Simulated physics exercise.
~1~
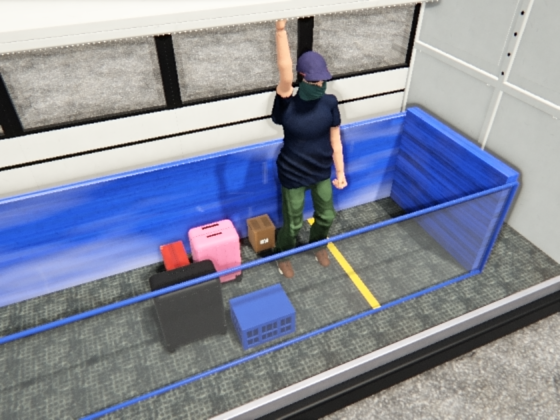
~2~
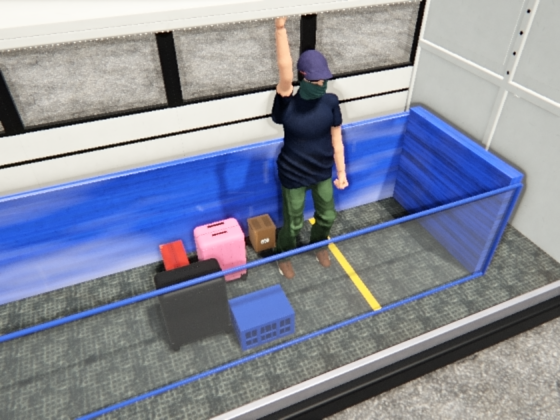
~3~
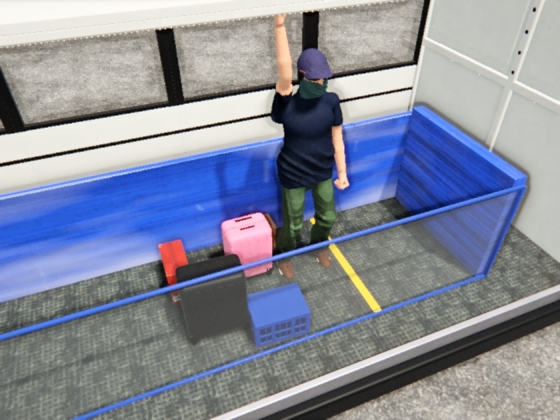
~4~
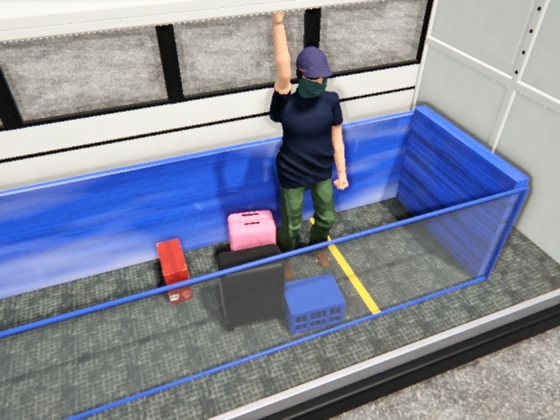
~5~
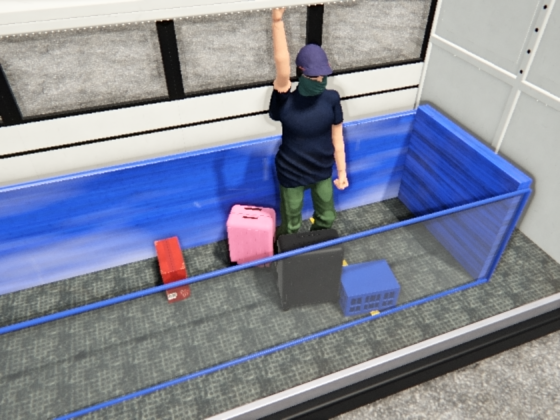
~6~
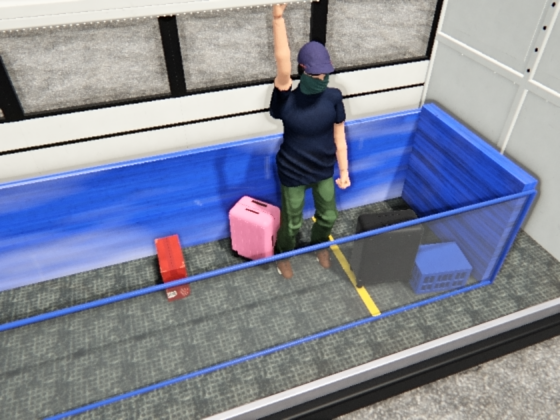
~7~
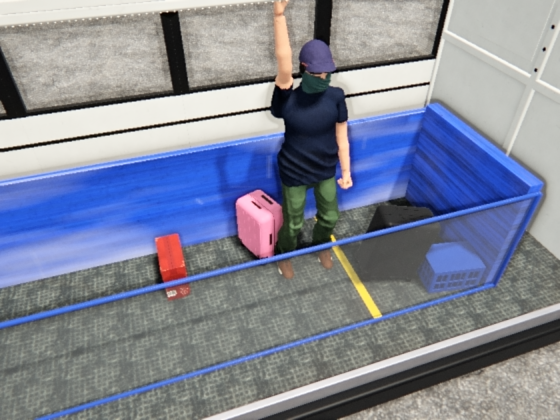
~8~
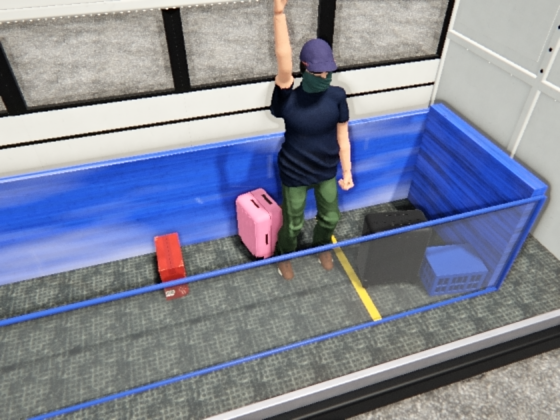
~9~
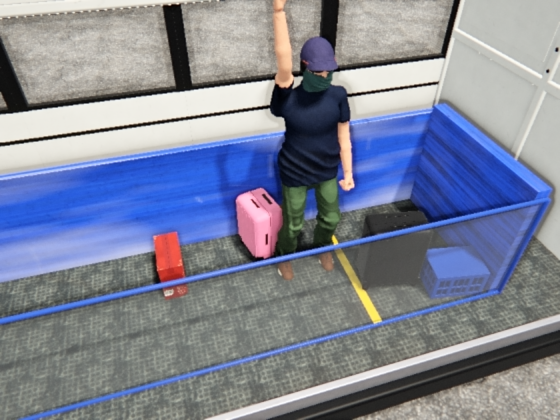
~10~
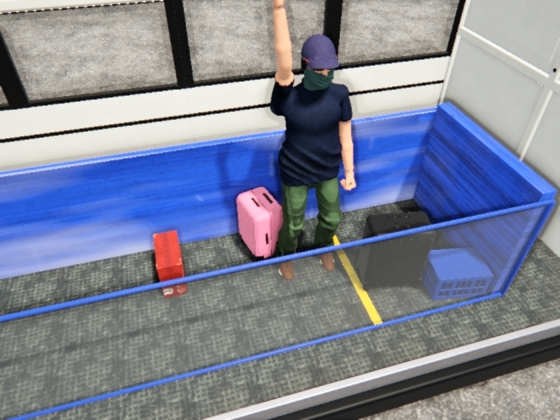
At first, a black wheeled case, a blue crate, a pink case, a small brown tub and a red carton sit left of a yellow line, while a person in a cap stands with one arm raised. The black case and the crate begin sliding right, and the pink case shifts a shorter way toward the person's legs. The tub drops out of view behind them. The black case and crate then cross the line, and the case leans briefly before settling upright. Finally, both rest beyond the line, while the pink case and red carton remain short of it.
